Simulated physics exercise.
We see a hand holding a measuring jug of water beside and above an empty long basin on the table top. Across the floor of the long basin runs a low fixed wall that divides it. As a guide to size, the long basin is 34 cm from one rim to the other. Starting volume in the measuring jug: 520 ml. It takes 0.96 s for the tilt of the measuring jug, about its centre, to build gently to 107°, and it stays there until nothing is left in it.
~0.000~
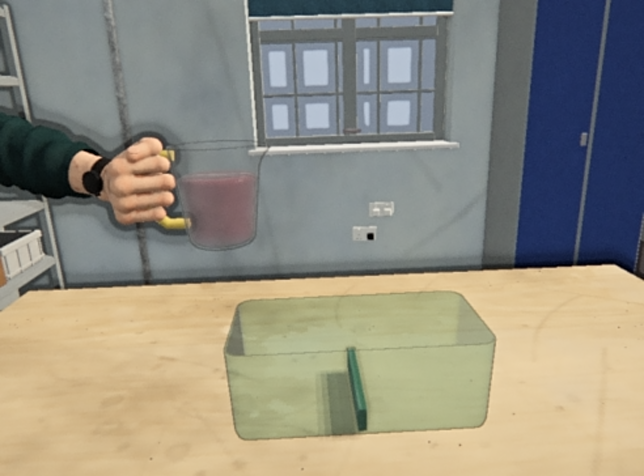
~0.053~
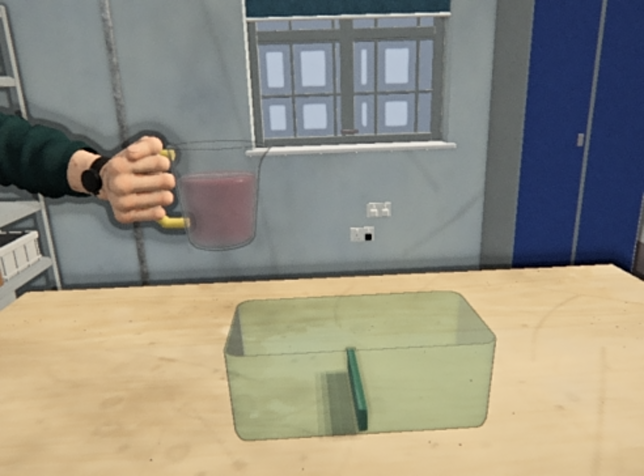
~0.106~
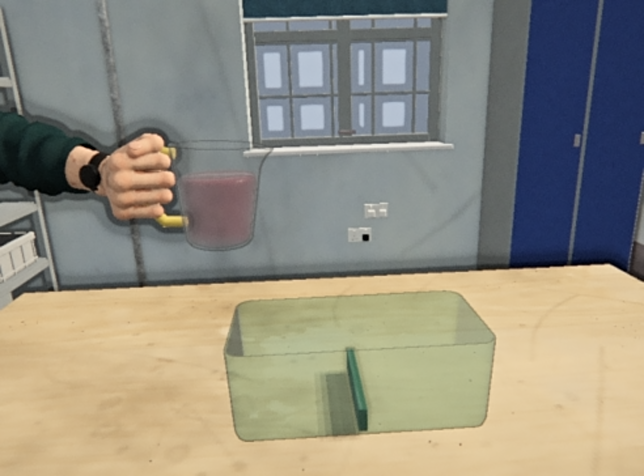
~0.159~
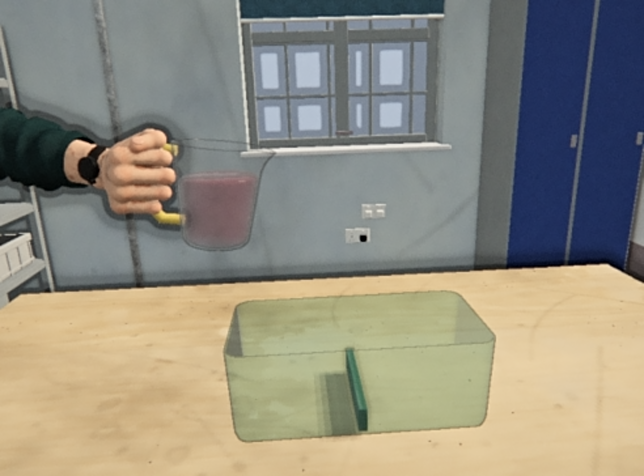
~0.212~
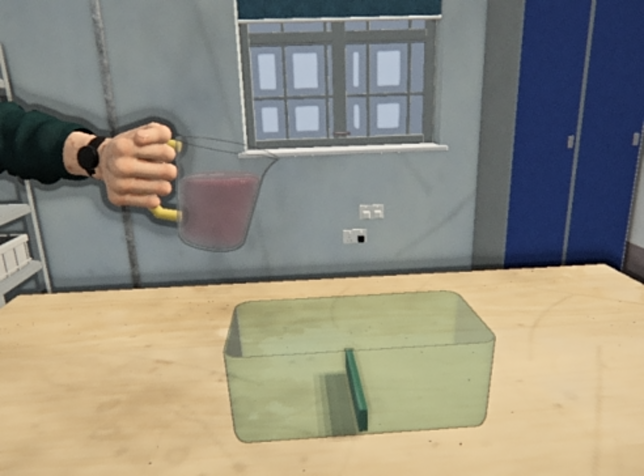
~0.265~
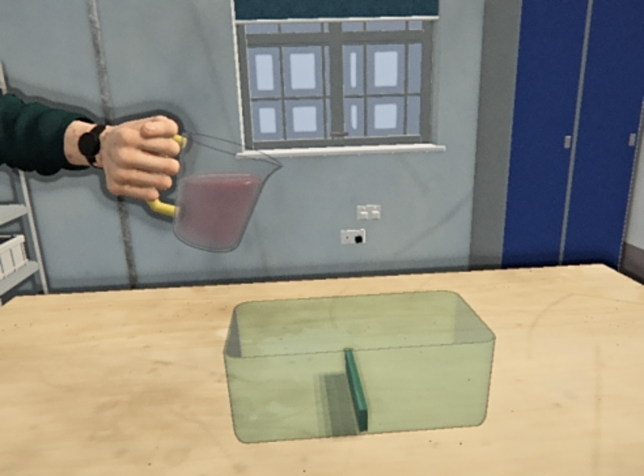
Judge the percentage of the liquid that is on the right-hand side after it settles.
My estimate is 9 %.
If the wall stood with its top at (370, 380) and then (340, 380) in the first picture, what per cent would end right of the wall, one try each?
Some 10 in a hundred, then some 55 in a hundred.
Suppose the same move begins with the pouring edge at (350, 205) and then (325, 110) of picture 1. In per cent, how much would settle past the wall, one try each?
95 per cent first, 85 per cent second.
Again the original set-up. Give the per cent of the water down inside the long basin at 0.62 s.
1 %, roughly.
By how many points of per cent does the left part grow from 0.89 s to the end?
I'd put it near 34 percent.
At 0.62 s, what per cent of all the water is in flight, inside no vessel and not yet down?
Share: Roughly 20 per cent.
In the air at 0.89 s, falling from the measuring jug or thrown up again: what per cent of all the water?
Near 26 per cent, I'd say.
After 0.62 s the tilt is 78° and 79 per cent is still to pour, 1 is left of the wall and 0 right of it.
After 0.89 s the tilt is 105° and 18 per cent is still to pour, 51 is left of the wall and 5 right of it.
After 1.16 s the tilt is 107° and 0 per cent is still to pour, 84 is left of the wall and 7 right of it.
After 1.46 s the tilt is 107° and 0 per cent is still to pour, 86 is left of the wall and 9 right of it.
In the end 86 per cent lies left of the wall, 9 right of it and 5 outside.
